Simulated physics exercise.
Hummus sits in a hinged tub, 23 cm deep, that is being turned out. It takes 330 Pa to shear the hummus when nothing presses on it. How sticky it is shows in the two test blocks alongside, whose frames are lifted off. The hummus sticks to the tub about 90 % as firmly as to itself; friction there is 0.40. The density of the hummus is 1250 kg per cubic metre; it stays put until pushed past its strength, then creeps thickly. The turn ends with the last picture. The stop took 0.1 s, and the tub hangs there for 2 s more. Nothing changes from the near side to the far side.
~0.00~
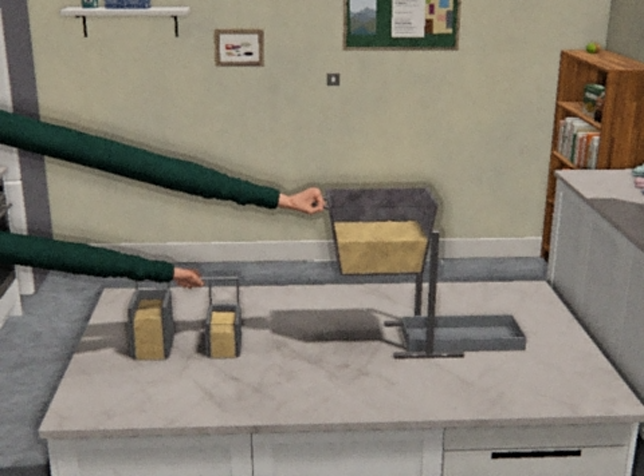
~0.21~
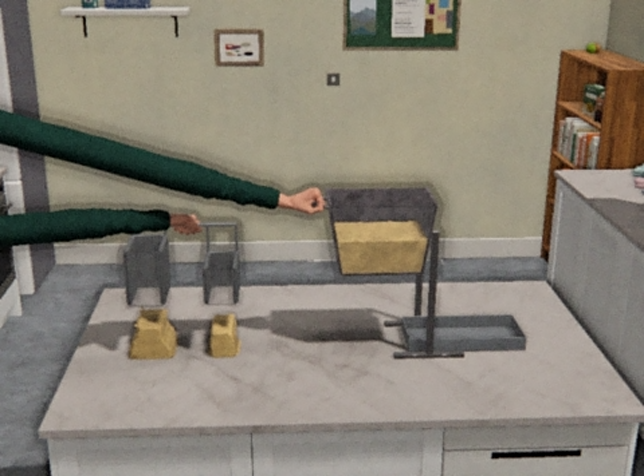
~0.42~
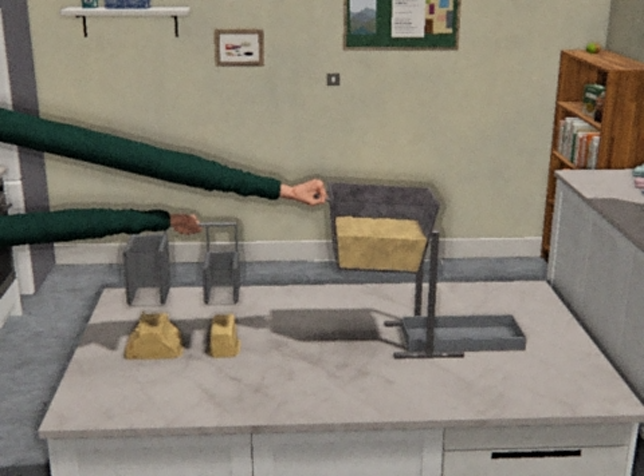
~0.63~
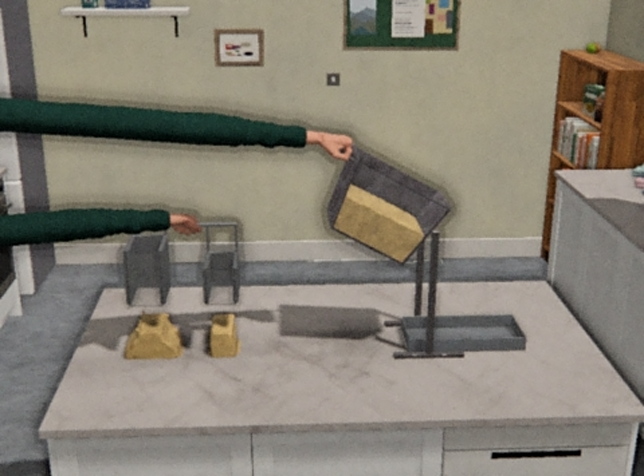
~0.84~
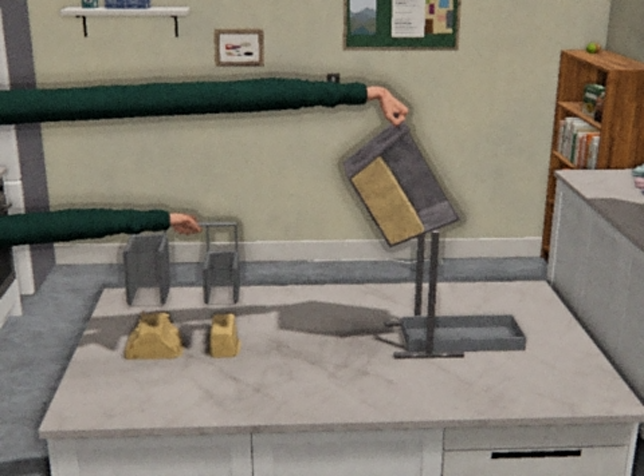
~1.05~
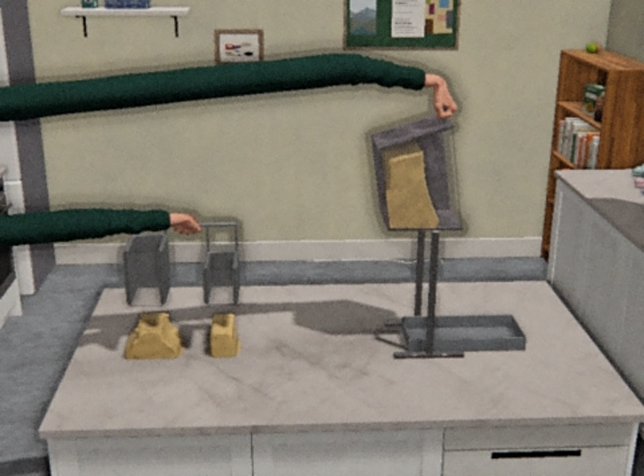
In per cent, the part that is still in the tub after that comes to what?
About 60 %.
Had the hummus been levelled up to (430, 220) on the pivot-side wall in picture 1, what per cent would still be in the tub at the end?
It would be near 40 %.
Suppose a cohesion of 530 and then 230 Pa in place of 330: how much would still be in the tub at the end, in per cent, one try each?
In that order: 95 %, 50 %.
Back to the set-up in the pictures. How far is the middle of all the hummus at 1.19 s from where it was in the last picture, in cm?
Roughly 7 cm.
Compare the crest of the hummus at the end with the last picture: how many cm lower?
Roughly 15 cm.
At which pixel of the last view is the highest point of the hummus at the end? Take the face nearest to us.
Near (400, 199).
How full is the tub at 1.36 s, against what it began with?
About 70 %.
After 1.19 s, the tub is at 82 degrees and holds 98 %.
After 1.36 s, the tub is at 82 degrees and holds 71 %.
After 1.53 s, the tub is at 82 degrees and holds 60 %.
After 1.70 s, the tub is at 82 degrees and holds 60 %.
After 3.05 s, at the end, the tub is at 82 degrees and holds 60 %.
